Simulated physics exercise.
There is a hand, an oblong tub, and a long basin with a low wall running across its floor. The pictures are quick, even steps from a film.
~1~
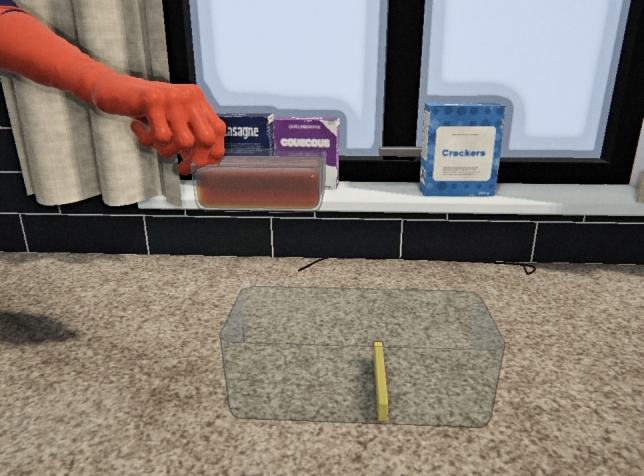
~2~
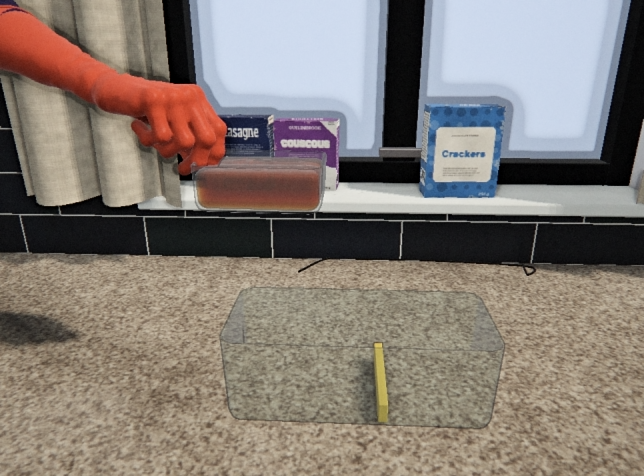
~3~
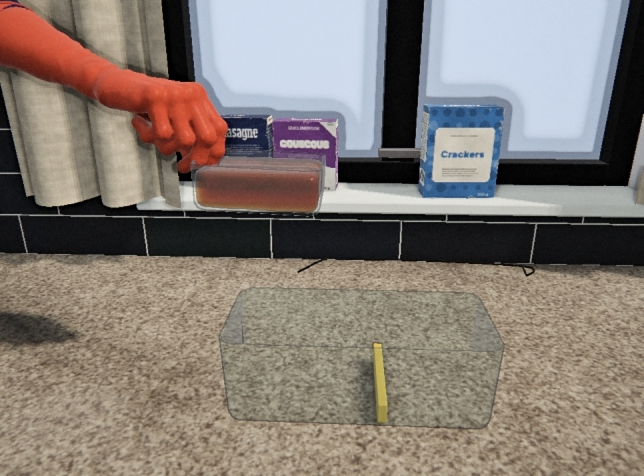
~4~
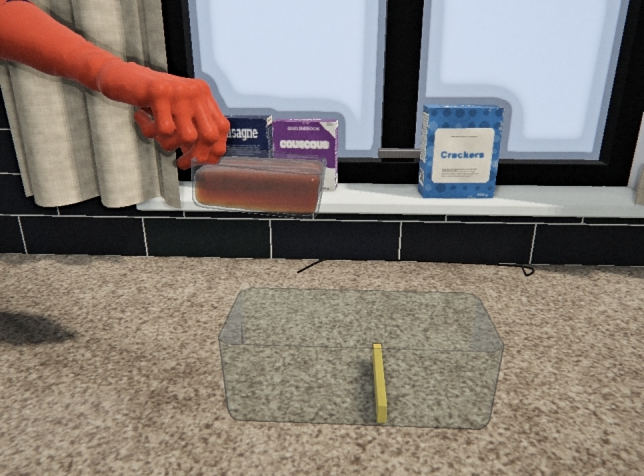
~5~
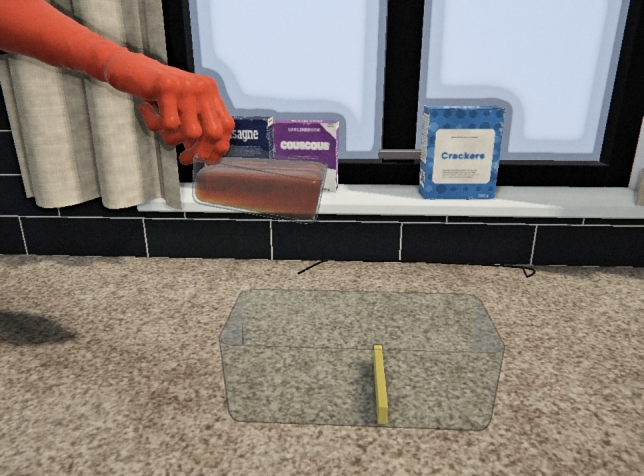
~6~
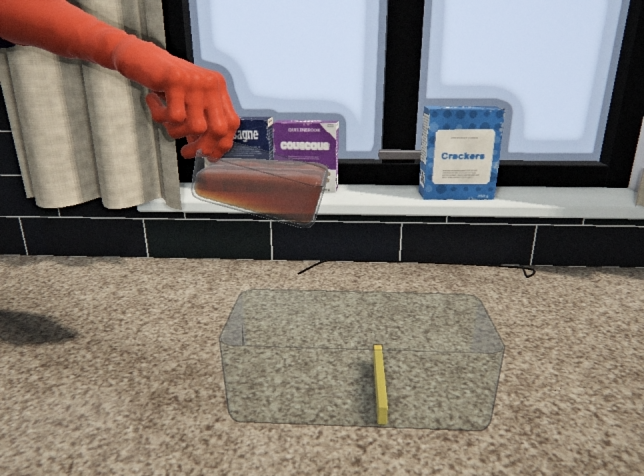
At first, a red hand holds a clear oblong tub of reddish-brown liquid nearly level above a countertop, up and left of a long transparent basin with a low yellow wall inside. Then the hand gradually tilts the tub, its right end dipping, while the basin and the boxes by the window stay still.
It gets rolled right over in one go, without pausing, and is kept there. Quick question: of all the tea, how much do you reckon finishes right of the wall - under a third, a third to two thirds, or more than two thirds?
I'd say a third to two thirds.
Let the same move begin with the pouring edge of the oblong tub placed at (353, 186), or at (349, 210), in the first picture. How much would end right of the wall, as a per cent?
Estimate: 65 per cent, then 60 per cent.
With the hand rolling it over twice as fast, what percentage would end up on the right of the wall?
Something like 45 in a hundred.
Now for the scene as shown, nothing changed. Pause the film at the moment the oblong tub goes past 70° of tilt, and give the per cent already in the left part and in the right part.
Left side around 10 per cent; right side around 35 per cent.
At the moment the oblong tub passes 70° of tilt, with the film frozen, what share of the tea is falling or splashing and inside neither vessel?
I'd say some 35 per cent of it.
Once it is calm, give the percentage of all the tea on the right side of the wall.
Around 55 %.
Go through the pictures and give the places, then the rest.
In the first picture, tilt 0°; pouring edge (323, 160); surface from (205, 164) to (322, 165); the long basin's rim runs from (231, 312) to (491, 319); the wall's top is at (381, 371).
In the second picture, tilt 1°; pouring edge (323, 162); surface from (206, 164) to (323, 166).
In the third picture, tilt 3°; pouring edge (323, 164); surface from (205, 164) to (322, 167).
In the fourth picture, tilt 6°; pouring edge (324, 168); surface from (205, 164) to (322, 168).
In the fifth picture, tilt 10°; pouring edge (325, 173); surface from (207, 165) to (325, 170).
In the sixth picture, tilt 15°; pouring edge (326, 179); surface from (206, 166) to (324, 173); 3 per cent is over the edge.
A moment on, the oblong tub is tipped part way and 19 per cent is still to pour, 8 is left of the wall and 35 right of it.
Next, the oblong tub is tipped right over and 2 per cent is still to pour, 33 is left of the wall and 56 right of it.
Then the oblong tub is tipped right over and 0 per cent is still to pour, 43 is left of the wall and 52 right of it.
Later the oblong tub is tipped right over and 0 per cent is still to pour, 43 is left of the wall and 53 right of it.
At rest 43 per cent lies left of the wall, 52 right of it and 5 outside.
